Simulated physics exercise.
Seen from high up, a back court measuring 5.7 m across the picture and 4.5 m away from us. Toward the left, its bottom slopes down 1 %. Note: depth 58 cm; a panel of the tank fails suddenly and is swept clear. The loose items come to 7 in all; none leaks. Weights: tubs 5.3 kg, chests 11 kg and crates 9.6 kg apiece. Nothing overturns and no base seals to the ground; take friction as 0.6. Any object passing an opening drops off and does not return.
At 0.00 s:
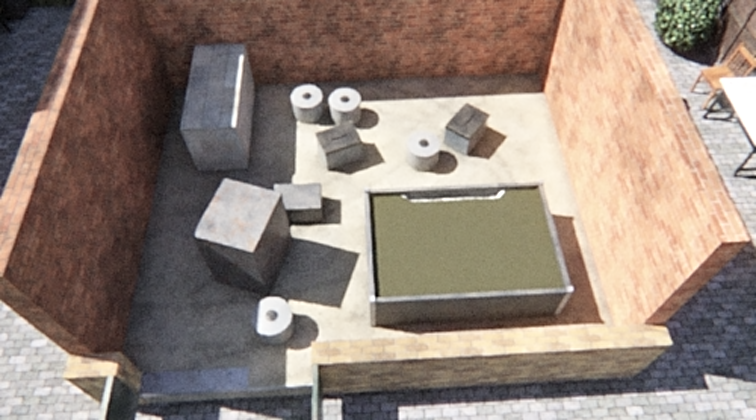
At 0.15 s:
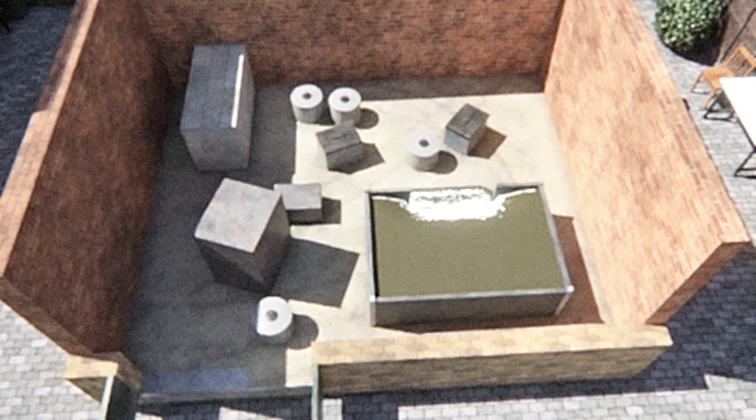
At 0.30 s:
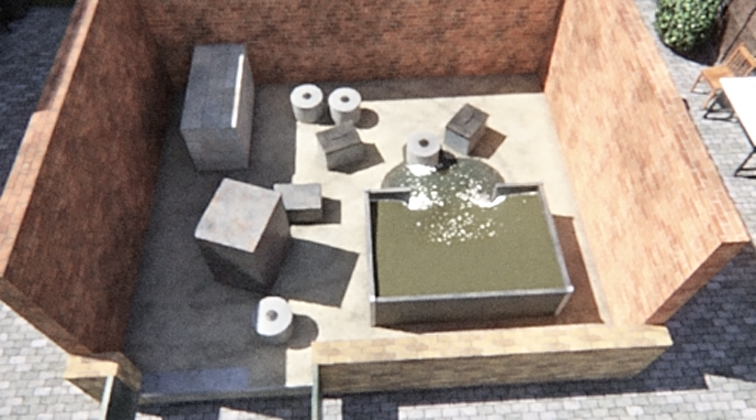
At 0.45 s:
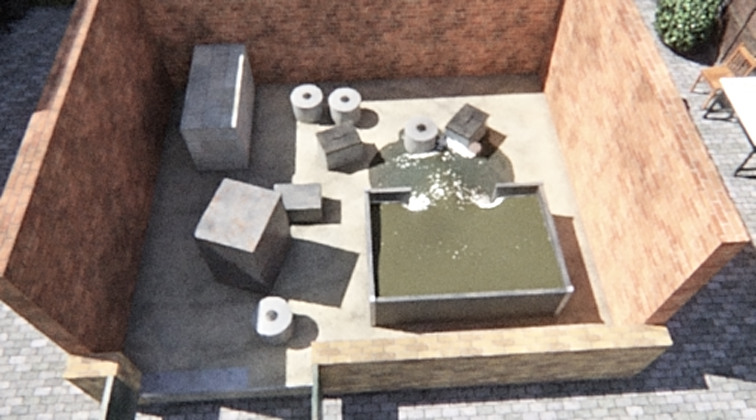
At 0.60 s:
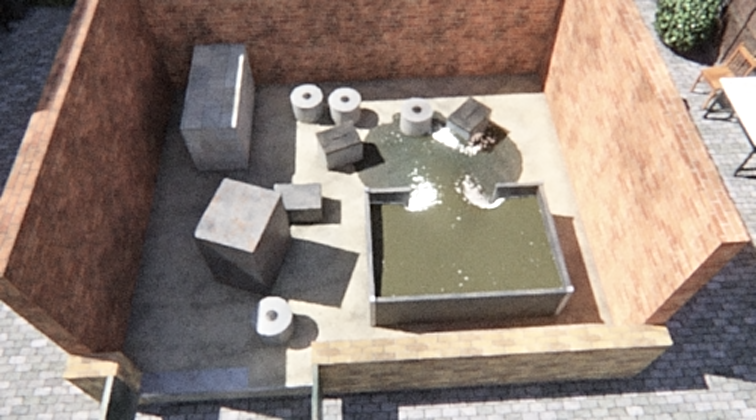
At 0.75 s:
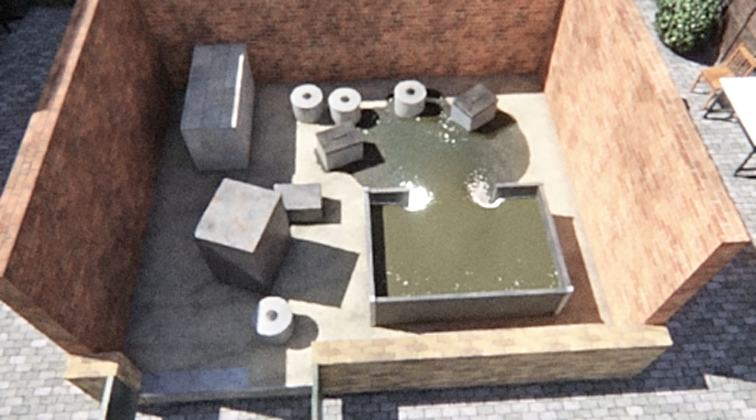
Murky water bursting through the back of a rectangular tank, spreading across a brick-walled court and pushing a pale tub and grey chest backward.
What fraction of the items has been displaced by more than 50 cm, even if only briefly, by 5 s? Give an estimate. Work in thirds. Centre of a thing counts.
The way it's going, it will be the top band.
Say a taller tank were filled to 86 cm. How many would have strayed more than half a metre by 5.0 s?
With that change, 6 of them.
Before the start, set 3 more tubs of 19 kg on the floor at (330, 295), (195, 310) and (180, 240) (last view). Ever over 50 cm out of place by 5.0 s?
Within it, within it, within it.
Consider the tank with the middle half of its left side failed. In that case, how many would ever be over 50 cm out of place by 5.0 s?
The answer then is 3.
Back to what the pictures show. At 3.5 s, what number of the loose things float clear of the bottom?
4.
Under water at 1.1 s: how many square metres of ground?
Flooded: Near 9.5 m2.
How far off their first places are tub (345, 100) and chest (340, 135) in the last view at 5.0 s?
Shifts in order: 200 cm; 100 cm.
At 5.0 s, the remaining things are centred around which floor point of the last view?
It works out to somewhere near (338, 218) on the floor.
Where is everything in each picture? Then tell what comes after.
In the first frame, a tub at (424, 143) rests on the ground; a chest at (468, 120) rests on the ground; water covers 2.9 m2; 0 of 7 have shifted.
In the second frame, a tub at (424, 143), on the bottom; a chest at (468, 120), on the bottom; water covers 3.5 m2; 0 of 7 have shifted.
In the third frame, a tub at (424, 143), on the bottom; a chest at (468, 120) rests on the ground; water covers 4.3 m2; 0 of 7 have shifted.
In the fourth frame, a tub at (421, 128), on the bottom, 26 cm from its start; a chest at (468, 120) rests on the ground; 5.1 m2 under water; 1 of 7 have shifted.
In the fifth frame, a tub at (417, 110) rests on the ground, 61 cm from its start; a chest at (470, 113), on the bottom, 12 cm from its start; water covers 6.0 m2; 2 of 7 have shifted.
In the sixth frame, a tub at (410, 92) rests on the ground, 97 cm from its start; a chest at (476, 100) rests on the ground, 39 cm from its start; water covers 7.0 m2; 2 of 7 have shifted.
After 1.1 s 2 of 7 are over 50 cm from their spots; 1 afloat.
After 2.2 s 5 of 7 are over 50 cm from their spots; 4 afloat.
After 3.5 s 5 of 7 are over 50 cm from their spots; 4 afloat.
After 5.0 s 6 of 7 are over 50 cm from their spots, and 6 have been at some point; 6 afloat.
